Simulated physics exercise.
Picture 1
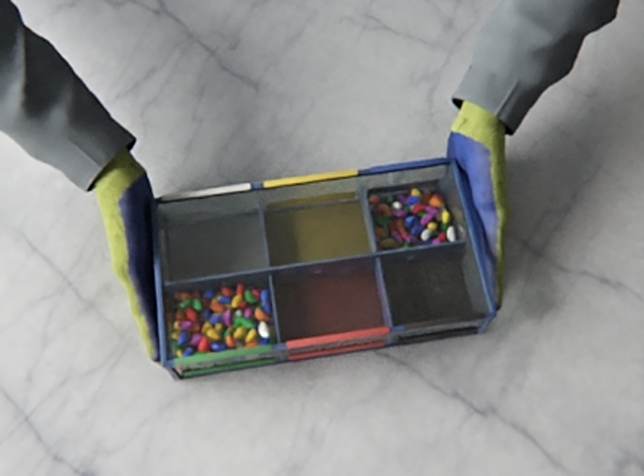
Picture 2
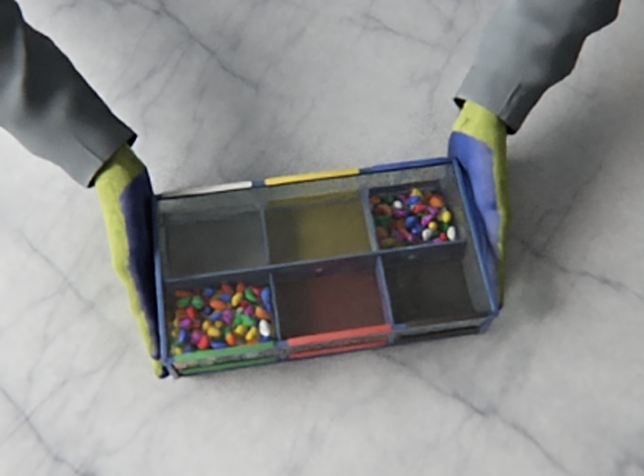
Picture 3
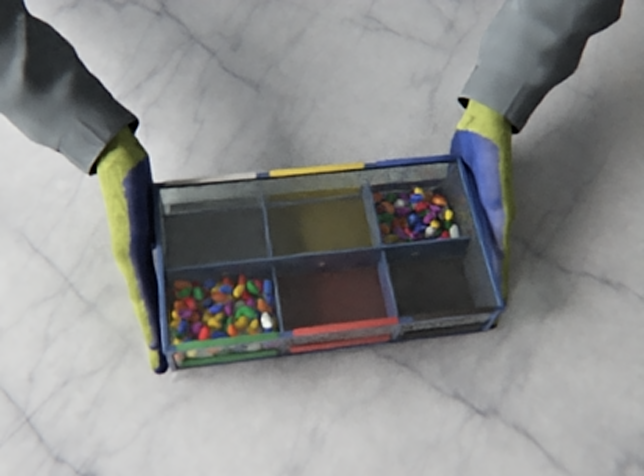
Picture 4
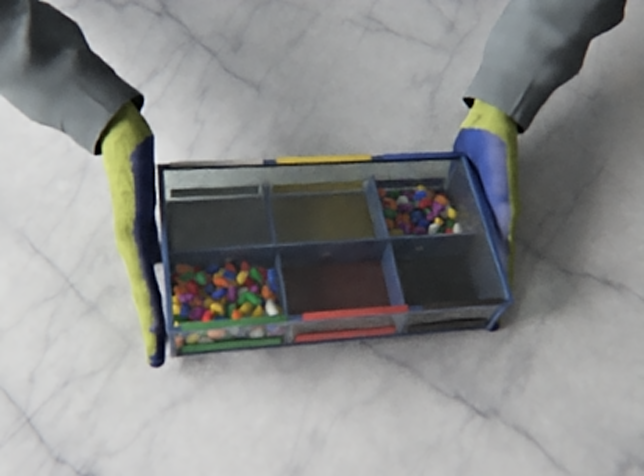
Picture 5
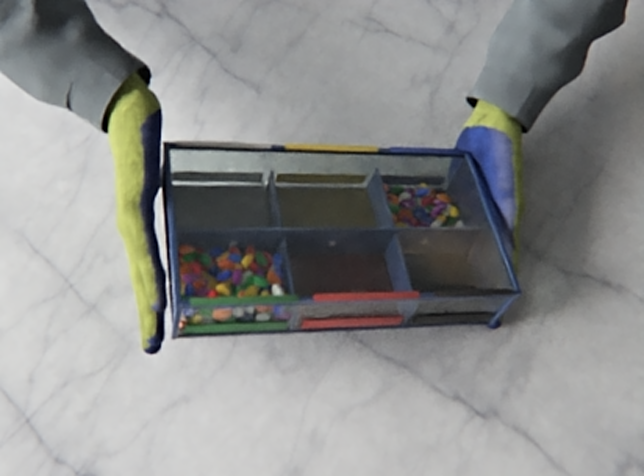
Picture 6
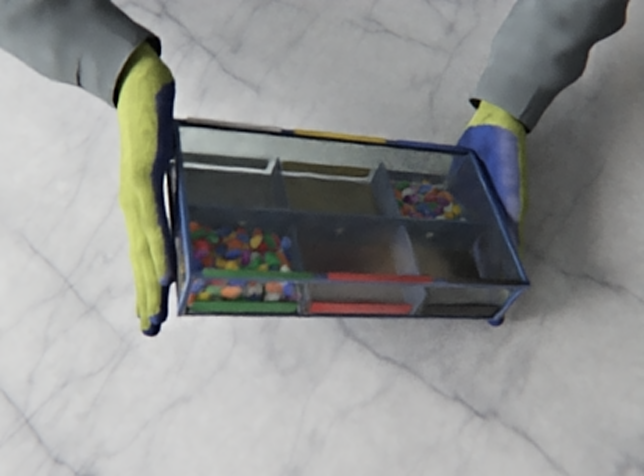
A clear-lidded sorting box, held at both ends by gloved hands over a marble surface, gradually tilted and turned slightly, while the colorful jelly beans stayed in their two compartments.
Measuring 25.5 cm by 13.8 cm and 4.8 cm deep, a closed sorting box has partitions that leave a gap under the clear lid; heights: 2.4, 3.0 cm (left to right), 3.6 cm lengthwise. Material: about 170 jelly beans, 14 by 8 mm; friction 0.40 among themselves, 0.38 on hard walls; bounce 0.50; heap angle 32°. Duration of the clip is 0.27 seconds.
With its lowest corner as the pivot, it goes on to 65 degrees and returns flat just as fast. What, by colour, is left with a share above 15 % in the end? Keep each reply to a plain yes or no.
Here goes: Red yes; blue yes; green yes; yellow no; white no; black no.
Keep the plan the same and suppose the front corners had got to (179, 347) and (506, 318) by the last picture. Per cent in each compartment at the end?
Each compartment ends with this per cent: Red 20, blue 35, green 45, yellow 0, white 0 and black 5.
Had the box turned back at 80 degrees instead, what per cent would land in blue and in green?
Shares: Blue 45, green 20, in per cent.
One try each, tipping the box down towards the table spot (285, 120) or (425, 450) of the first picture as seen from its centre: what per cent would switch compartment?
About 5 and 0 per cent.
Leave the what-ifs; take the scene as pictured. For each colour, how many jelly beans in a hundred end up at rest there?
Per cent by compartment - red 20, blue 40, green 35, yellow 5, white 0, black 0.
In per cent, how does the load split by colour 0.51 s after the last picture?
In per cent: Red 15; blue 35; green 50; yellow 0; white 0; black 0.
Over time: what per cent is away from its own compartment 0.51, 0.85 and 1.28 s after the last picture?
Around 15, then 35, then 35.
Then, 0.51 s after the last picture, tilt 62 degrees; red 15 %, blue 35 %, green 50 %.
Then, 0.85 s after the last picture, tilt 25 degrees; red 20 %, blue 40 %, green 35 %, yellow 5 %.
Then, 1.28 s after the last picture, tilt 0 degrees; red 20 %, blue 40 %, green 35 %, yellow 5 %.
In the end, red 20 %, blue 40 %, green 35 %, yellow 5 %, white 0 %, black 0 %.
